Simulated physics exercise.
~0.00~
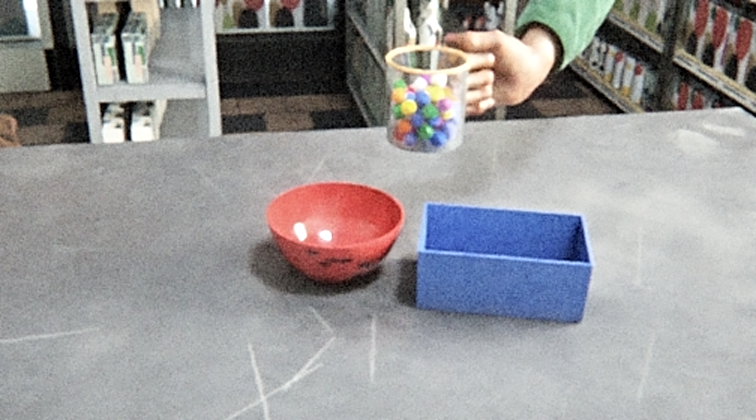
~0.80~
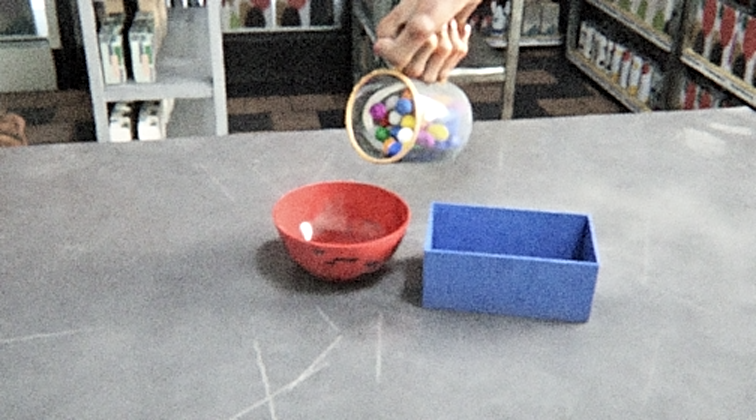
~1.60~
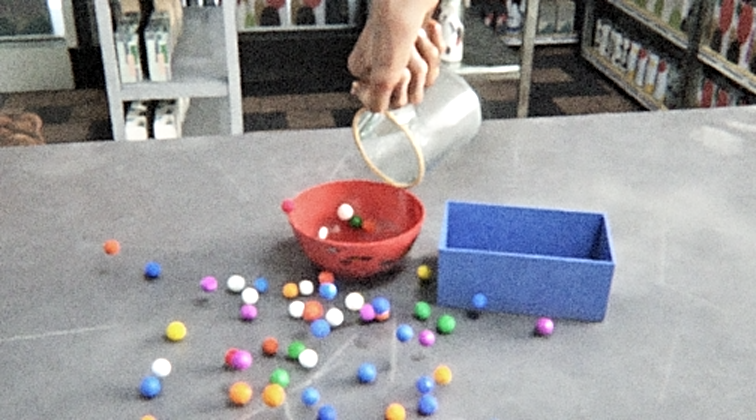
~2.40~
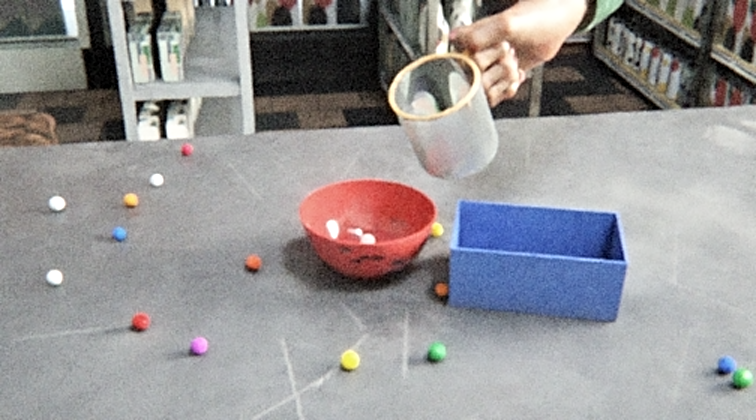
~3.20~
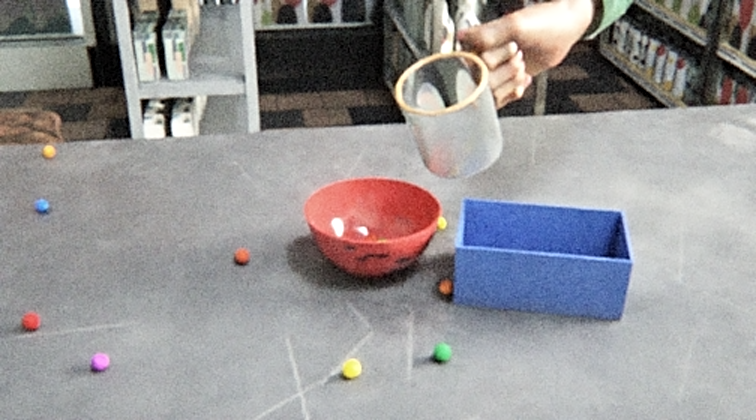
Colorful marbles poured by a hand from a clear cup mostly miss the red bowl and scatter.
